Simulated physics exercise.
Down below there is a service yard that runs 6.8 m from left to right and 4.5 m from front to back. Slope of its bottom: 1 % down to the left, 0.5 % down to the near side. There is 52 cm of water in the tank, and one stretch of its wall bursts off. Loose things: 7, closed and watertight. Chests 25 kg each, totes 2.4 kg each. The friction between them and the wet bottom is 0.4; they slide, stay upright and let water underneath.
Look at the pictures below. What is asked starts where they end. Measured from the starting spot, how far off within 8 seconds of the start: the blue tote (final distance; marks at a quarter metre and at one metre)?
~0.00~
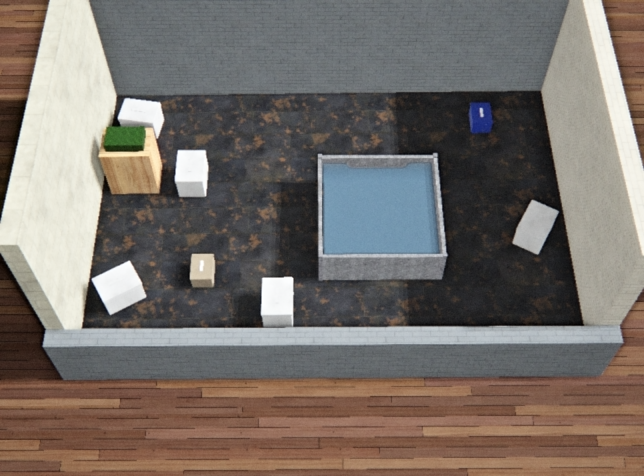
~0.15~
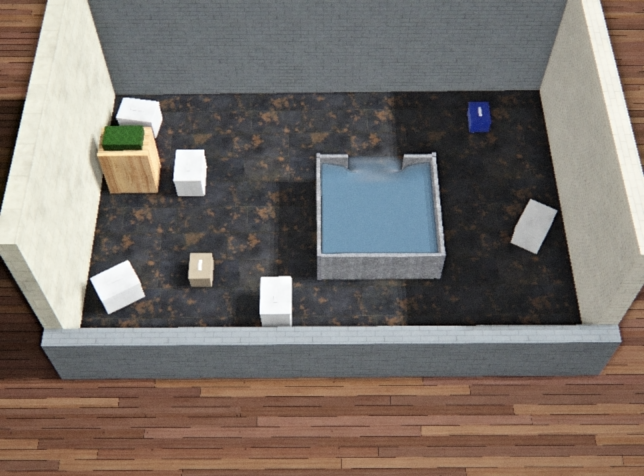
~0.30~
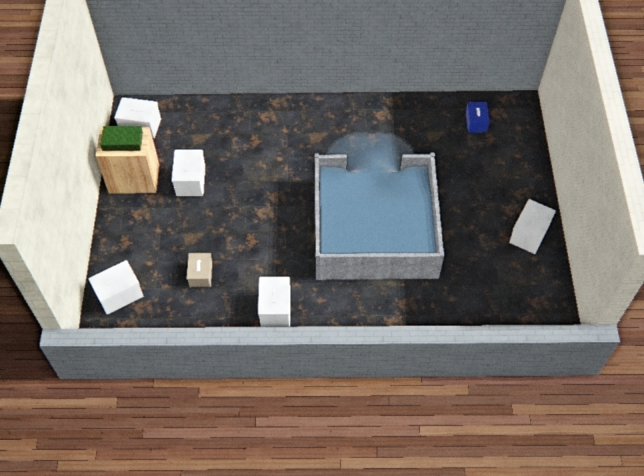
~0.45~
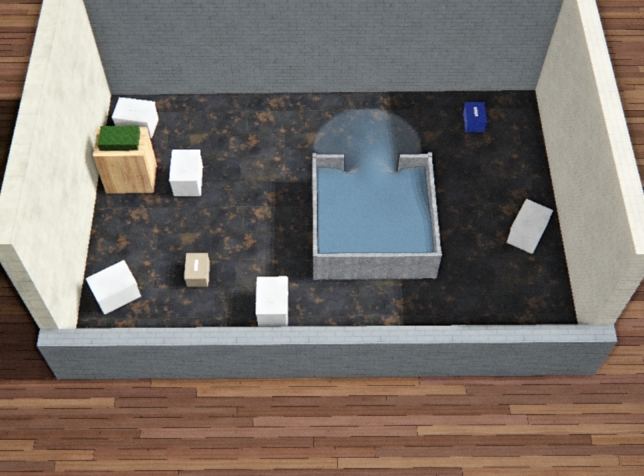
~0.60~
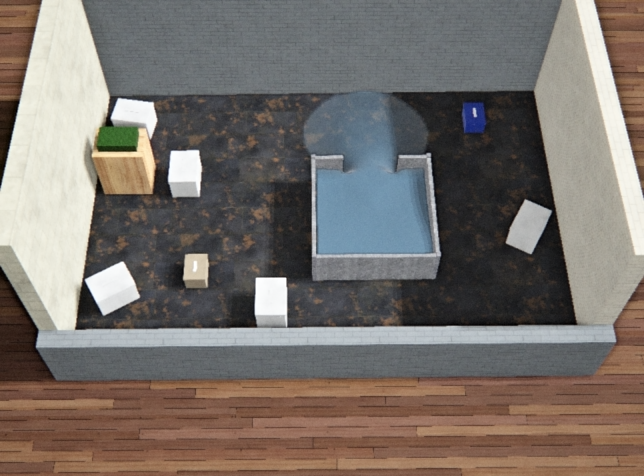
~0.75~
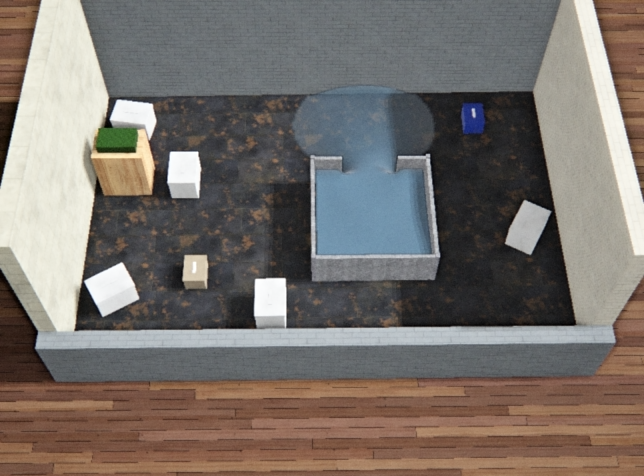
It ends a long distance off.
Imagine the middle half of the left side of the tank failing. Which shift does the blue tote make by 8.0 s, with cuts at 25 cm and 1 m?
Had it gone that way, the blue tote would sit tight.
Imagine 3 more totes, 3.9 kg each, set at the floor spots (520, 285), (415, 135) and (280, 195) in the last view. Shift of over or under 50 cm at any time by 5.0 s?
One by one: Below the mark, beyond the mark, below the mark.
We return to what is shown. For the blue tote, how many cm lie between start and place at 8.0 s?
Close to 400 cm by then.
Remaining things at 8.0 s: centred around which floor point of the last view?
Centre of the remaining things: Roughly (254, 254).
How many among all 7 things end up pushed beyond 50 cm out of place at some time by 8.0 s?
The tally stands at 1.
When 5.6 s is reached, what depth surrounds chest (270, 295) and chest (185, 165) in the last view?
Depths: Near 0 cm, then near 6 cm.
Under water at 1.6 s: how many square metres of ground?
Around 8.0 m2 of it.
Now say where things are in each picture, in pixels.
The first frame shows the blue tote at (482, 113), on the bottom; 2.4 m2 under water; 0 of 7 have shifted.
The second frame shows the blue tote at (480, 112) rests on the ground; 2.8 m2 under water; 0 of 7 have shifted.
The third frame shows the blue tote at (479, 112), on the bottom; 3.4 m2 under water; 0 of 7 have shifted.
The fourth frame shows the blue tote at (476, 112), on the bottom; water covers 4.1 m2; 0 of 7 have shifted.
The fifth frame shows the blue tote at (475, 113) rests on the ground; 4.9 m2 under water; 0 of 7 have shifted.
The sixth frame shows the blue tote at (474, 113), on the bottom; 5.4 m2 under water; 0 of 7 have shifted.
After 1.6 s the blue tote is near (480, 114), 0.1 m from its start, aground; 0 afloat.
After 3.6 s the blue tote is near (520, 195), 1.6 m from its start, afloat; 1 afloat.
After 5.6 s the blue tote is near (450, 279), 3.0 m from its start, afloat; 2 afloat.
After 8.0 s the blue tote is near (332, 310), 4.0 m from its start, afloat; 2 afloat.
